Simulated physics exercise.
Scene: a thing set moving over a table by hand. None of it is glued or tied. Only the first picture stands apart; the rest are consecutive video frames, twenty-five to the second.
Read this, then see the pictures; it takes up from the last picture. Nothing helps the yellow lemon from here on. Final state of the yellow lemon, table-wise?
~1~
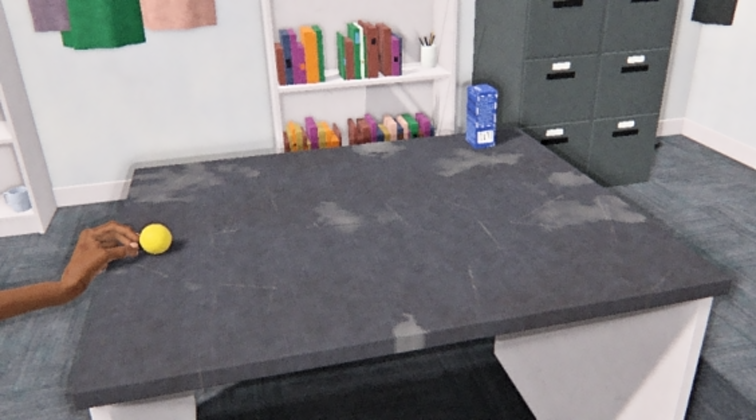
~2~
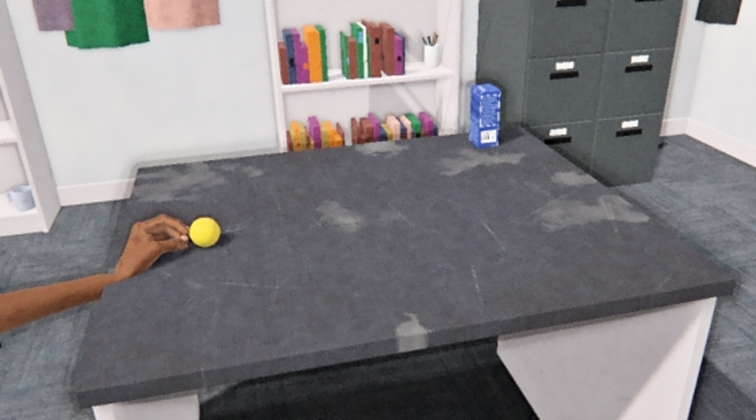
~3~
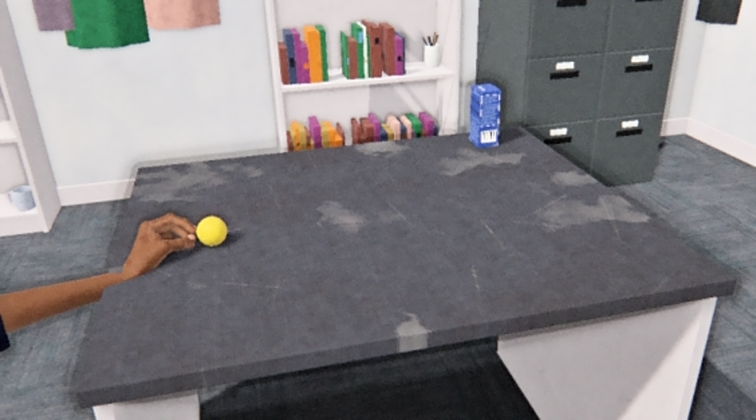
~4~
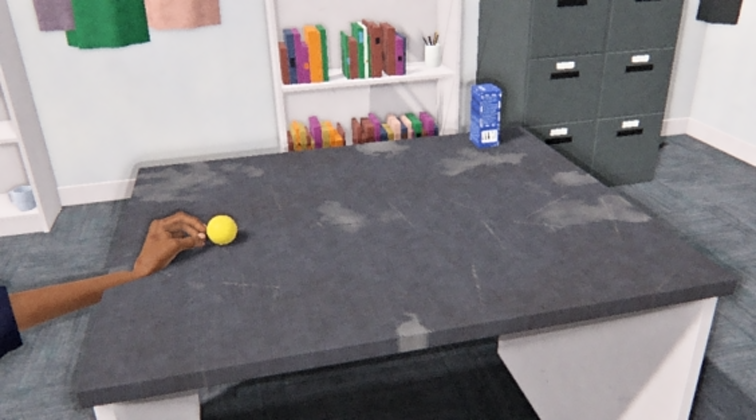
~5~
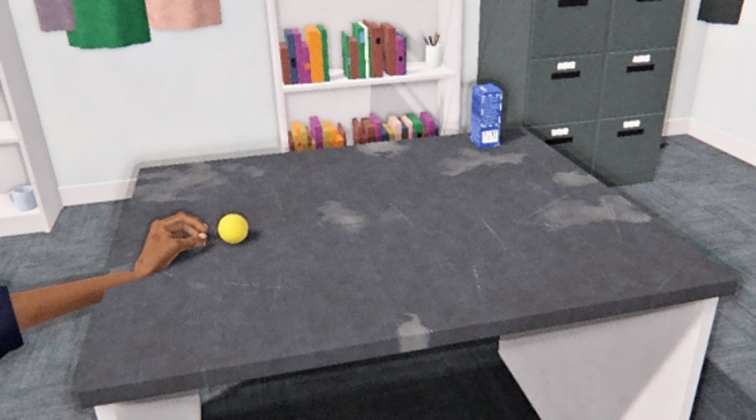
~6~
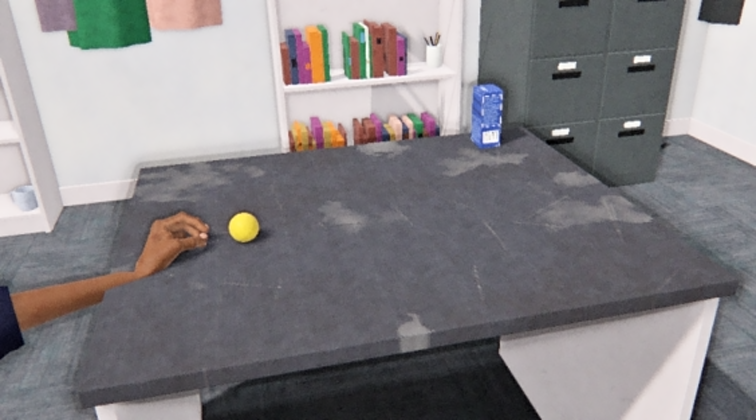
It does not overshoot the table.
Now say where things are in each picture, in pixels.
Under the hand; yellow lemon (156, 239), in the first frame.
Under the hand; yellow lemon (205, 232), in the second frame.
Under the hand; yellow lemon (212, 231), in the third frame.
Yellow lemon (222, 230), in the fourth frame.
Yellow lemon (233, 228) rolled a little, in the fifth frame.
Yellow lemon (244, 228) rolled about its own width, in the sixth frame.
Then, 0.20 s after the last picture, yellow lemon rolled well along near (288, 222).
Then, 0.50 s after the last picture, yellow lemon rolled well along near (334, 216).
At rest, moved from the start, yellow lemon. Seen from the same camera at the end, yellow lemon near (360, 213).
